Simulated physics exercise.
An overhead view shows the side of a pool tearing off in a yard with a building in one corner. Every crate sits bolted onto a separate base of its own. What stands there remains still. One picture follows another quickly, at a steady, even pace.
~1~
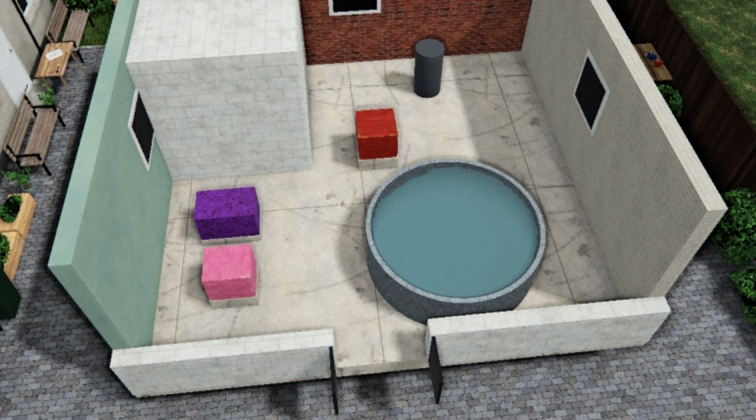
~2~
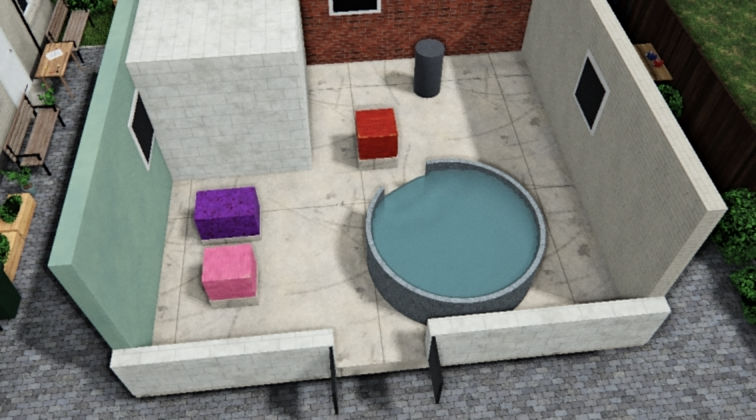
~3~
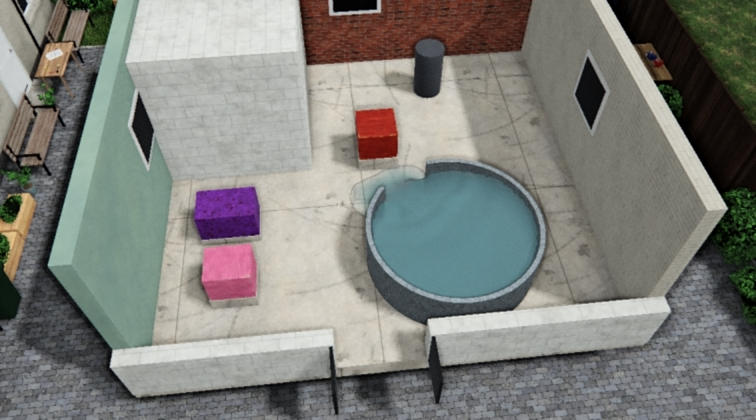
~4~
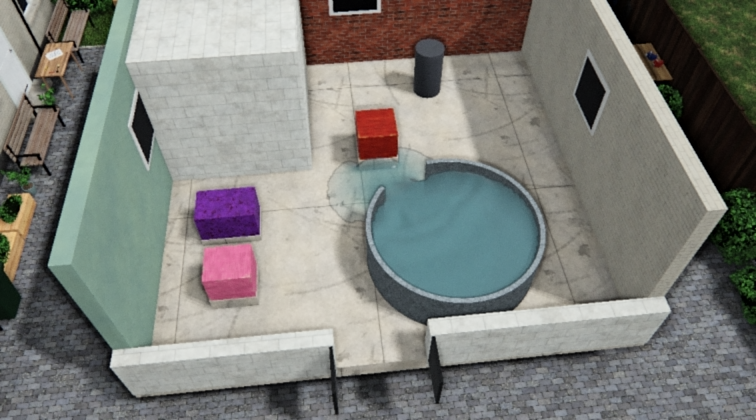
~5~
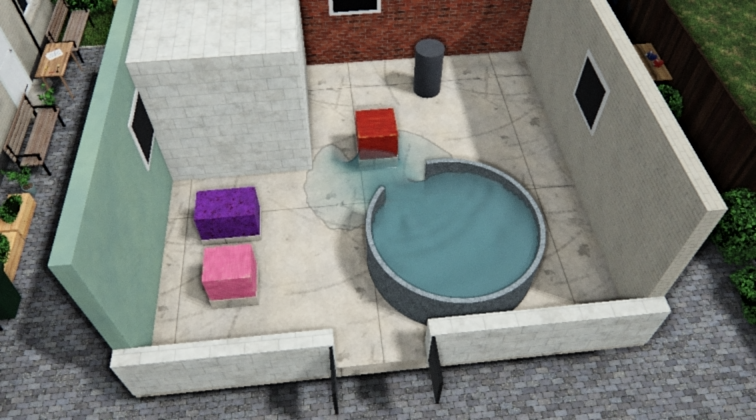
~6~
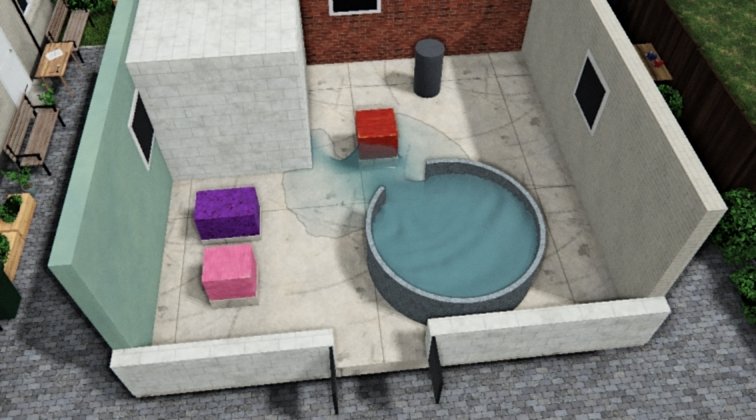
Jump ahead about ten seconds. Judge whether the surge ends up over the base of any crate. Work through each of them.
In order: Purple crate: Reached by water; red crate: Reached by water; pink crate: Kept safe.
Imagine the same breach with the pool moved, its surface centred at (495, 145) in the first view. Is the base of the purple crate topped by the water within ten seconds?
The purple crate is untouched.
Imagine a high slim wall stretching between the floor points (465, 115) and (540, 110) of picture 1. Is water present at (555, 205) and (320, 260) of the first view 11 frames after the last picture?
In order, I'd call them bare and bare.
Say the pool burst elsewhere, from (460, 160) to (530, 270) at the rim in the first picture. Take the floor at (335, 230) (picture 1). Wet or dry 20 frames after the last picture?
Logged for the spot: Never reached.
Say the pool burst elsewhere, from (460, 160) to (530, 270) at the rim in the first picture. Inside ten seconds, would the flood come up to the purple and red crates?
Note: Purple one is left dry; red one is left dry.
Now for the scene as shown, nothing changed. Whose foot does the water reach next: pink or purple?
The purple-painted one it is.
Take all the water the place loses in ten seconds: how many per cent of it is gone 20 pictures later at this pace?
Near 0 in a hundred.
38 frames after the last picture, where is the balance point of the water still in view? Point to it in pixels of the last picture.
I'd put it at around (390, 201).
A moment on, water covers 30 % of the floor; the purple crate water round its plinth, the red crate water round its plinth, the pink crate not reached.
Next, water covers 55 % of the floor; the purple crate water round its plinth, the red crate water round its plinth, the pink crate water round its plinth.
Then, water covers 70 % of the floor; the purple crate water round its plinth, the red crate water round its plinth, the pink crate water round its plinth.
Later, water covers 85 % of the floor; the purple crate water round its plinth, the red crate water round its plinth, the pink crate water round its plinth.
In the end, water covers 100 % of the floor; the purple crate was topped, the red crate was topped, the pink crate stayed above the water.
